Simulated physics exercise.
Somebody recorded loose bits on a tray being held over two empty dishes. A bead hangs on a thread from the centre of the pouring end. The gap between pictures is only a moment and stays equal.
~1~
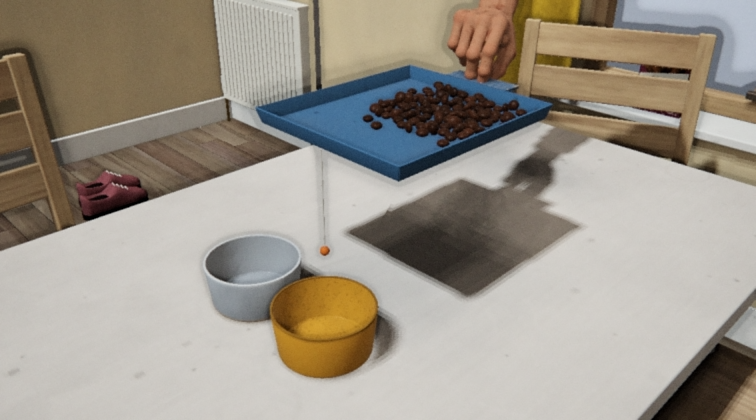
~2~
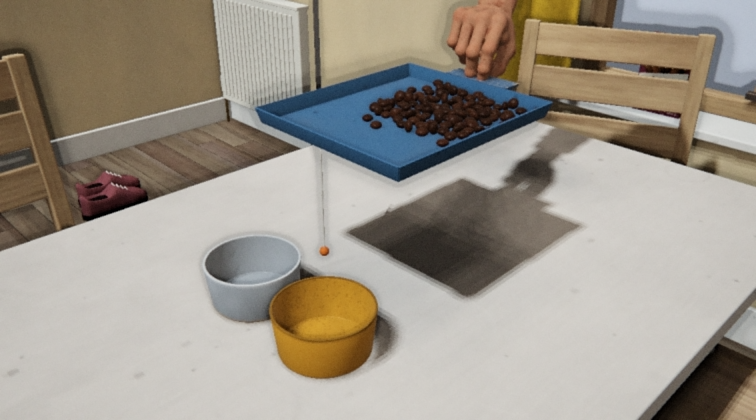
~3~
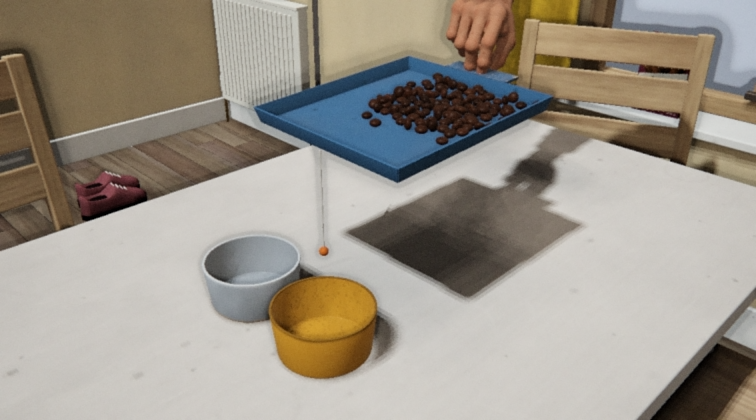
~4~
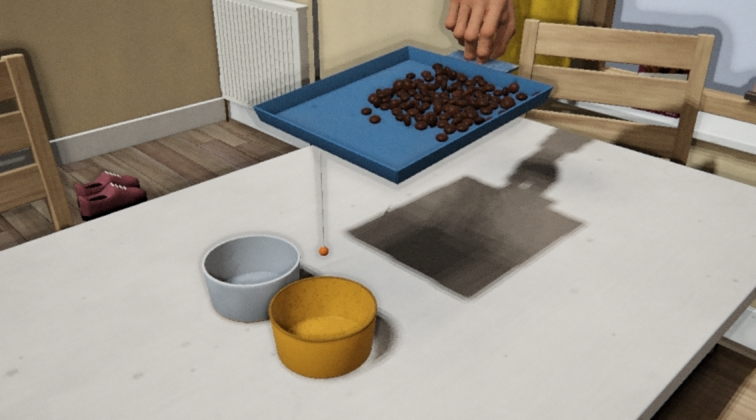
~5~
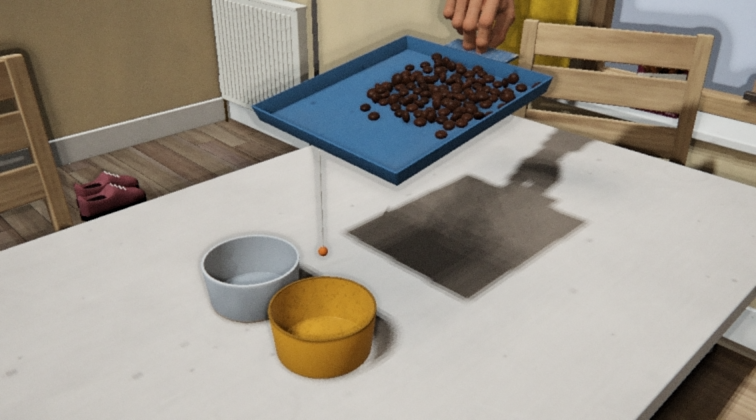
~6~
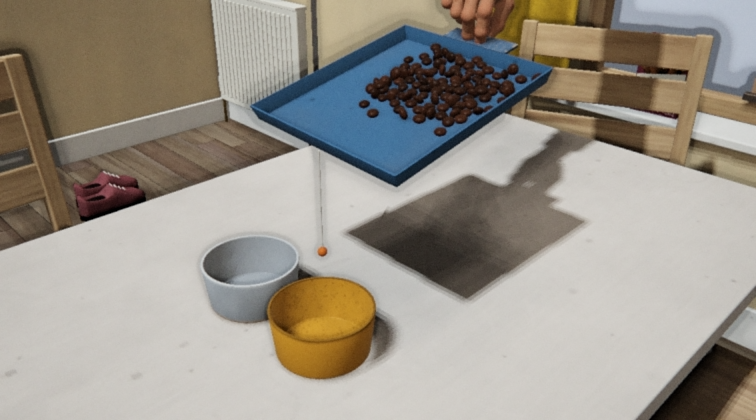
A blue tray scattered with brown chocolate drops starts out level above a white table, held at its far side by a hand. The hand then slowly raises that side, tilting the tray slightly toward its near edge, while the drops keep their places and the grey and yellow dishes below stay empty.
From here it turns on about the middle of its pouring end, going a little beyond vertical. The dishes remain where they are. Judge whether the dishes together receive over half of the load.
They receive over half of it.
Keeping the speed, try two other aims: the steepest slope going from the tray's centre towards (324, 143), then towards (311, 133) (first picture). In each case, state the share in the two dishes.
The first try gives close to 80 per cent, the second close to 70 per cent.
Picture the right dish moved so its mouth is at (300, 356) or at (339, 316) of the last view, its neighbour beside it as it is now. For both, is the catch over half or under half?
For the two tries in order: Not as much as half, exceeding half.
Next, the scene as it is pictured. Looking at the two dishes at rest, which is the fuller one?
Winner, as observed: The right-positioned one.
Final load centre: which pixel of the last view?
Roughly pixel (335, 346).
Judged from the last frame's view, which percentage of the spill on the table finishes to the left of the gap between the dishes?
Close to 20 per cent.
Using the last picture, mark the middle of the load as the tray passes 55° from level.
I'd put it at about (362, 146).
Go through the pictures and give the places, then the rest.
In the first picture, corners of the pouring end (261, 107) and (399, 164), level; middle of the load (437, 110), flat chocolate drops; left dish (214, 293); right dish (283, 347); bead on its thread (325, 251).
In the second picture, corners of the pouring end (261, 107) and (399, 164), level; middle of the load (437, 109).
In the third picture, corners of the pouring end (260, 107) and (398, 165), tipped barely, lowest at the right corner; middle of the load (437, 105).
In the fourth picture, corners of the pouring end (259, 106) and (397, 167), tipped a little, lowest at the right corner; middle of the load (436, 98).
In the fifth picture, corners of the pouring end (257, 105) and (396, 169), tipped a little, lowest at the right corner; middle of the load (435, 92).
In the sixth picture, corners of the pouring end (256, 105) and (395, 171), tipped a little, lowest at the right corner; middle of the load (435, 85); left dish (211, 294); right dish (281, 347).
Just after the last frame, tray tipped steeply; the larger part on the tray; just a few in the right dish; just a few outside both; about a tenth in the air.
A moment on, tray tipped right over; roughly a quarter on the tray; roughly a third in the right dish; just a few in the left dish; roughly a quarter outside both; roughly a quarter in the air.
Further on, tray tipped past a quarter turn; roughly two thirds in the right dish; just a few in the left dish; roughly a third outside both.
When it is over, tray tipped past a quarter turn; roughly two thirds in the right dish; just a few in the left dish; roughly a third outside both.
